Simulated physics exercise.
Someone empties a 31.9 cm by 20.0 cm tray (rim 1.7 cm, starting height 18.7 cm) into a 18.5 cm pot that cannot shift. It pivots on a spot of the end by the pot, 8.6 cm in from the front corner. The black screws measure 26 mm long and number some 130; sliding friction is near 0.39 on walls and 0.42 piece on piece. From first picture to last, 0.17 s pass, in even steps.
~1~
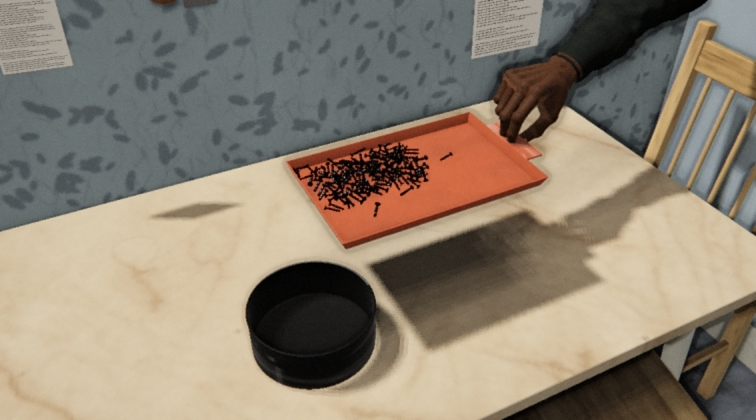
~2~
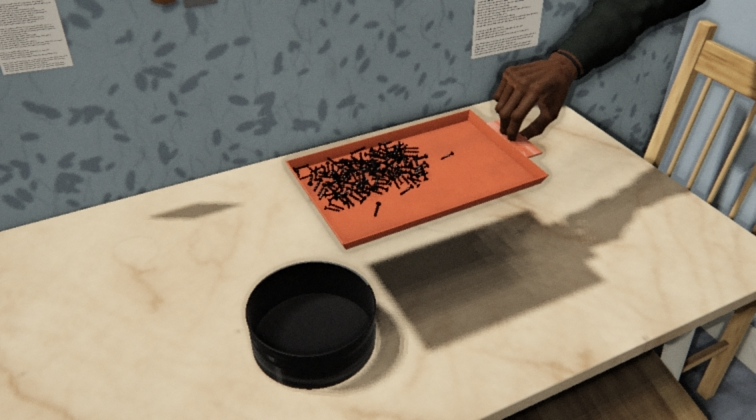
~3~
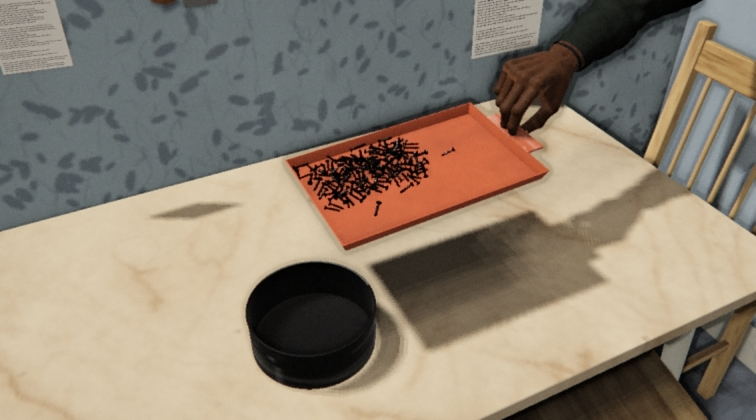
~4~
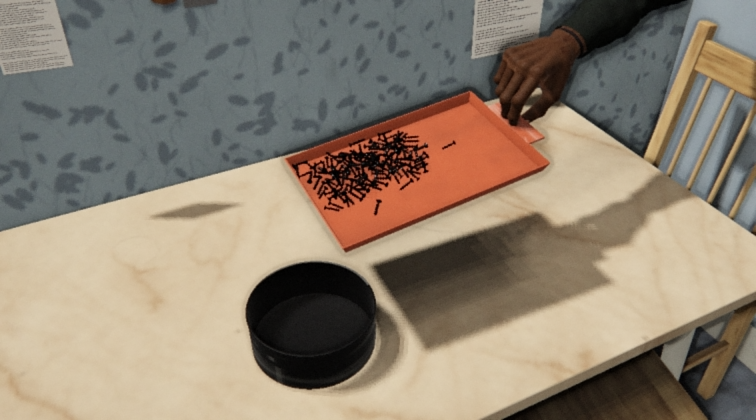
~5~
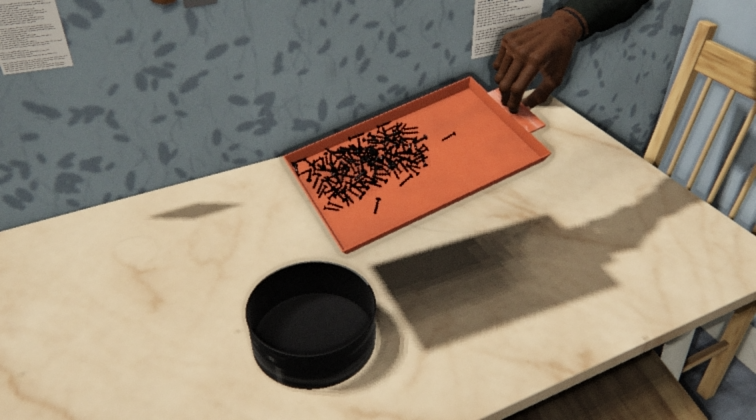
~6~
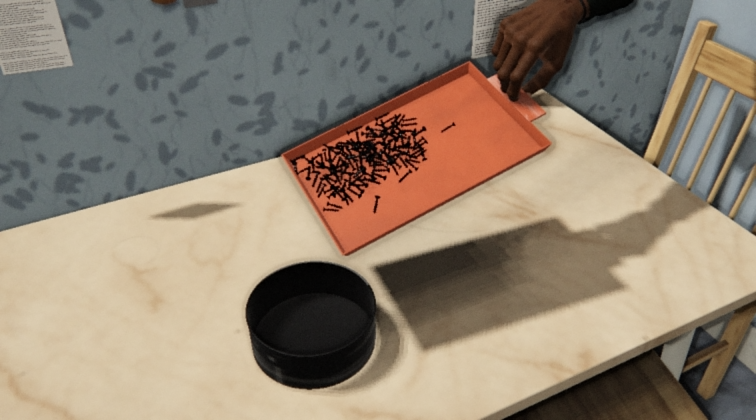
Red tray of small black screws tilting gradually as a hand raises its right end above a table with a black pot.
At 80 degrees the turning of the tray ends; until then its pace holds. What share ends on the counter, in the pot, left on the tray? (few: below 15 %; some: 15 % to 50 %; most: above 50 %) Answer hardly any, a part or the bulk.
Counter hardly any, pot the bulk, tray hardly any.
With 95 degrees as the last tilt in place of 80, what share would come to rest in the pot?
Then about 100 per cent.
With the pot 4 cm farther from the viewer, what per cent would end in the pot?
In that case some 70 per cent.
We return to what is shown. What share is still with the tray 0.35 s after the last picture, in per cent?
Some 95 per cent of the load.
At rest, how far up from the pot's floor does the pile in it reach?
Roughly 2.5 cm.
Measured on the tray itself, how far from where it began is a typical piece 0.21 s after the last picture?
Roughly 3 cm.
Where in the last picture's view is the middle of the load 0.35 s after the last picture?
At about (332, 220).
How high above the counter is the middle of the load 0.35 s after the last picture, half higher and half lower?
Roughly 20 cm.
Then, 0.21 s after the last picture, tilt 50 degrees; the tray holds 100 %, the pot 0 %.
Then, 0.35 s after the last picture, tilt 71 degrees; the tray holds 95 %, the pot 0 %.
Then, 0.62 s after the last picture, tilt 80 degrees; the tray holds 5 %, the pot 90 %.
In the end, counter 0 %, pot 100 %, tray 0 %.
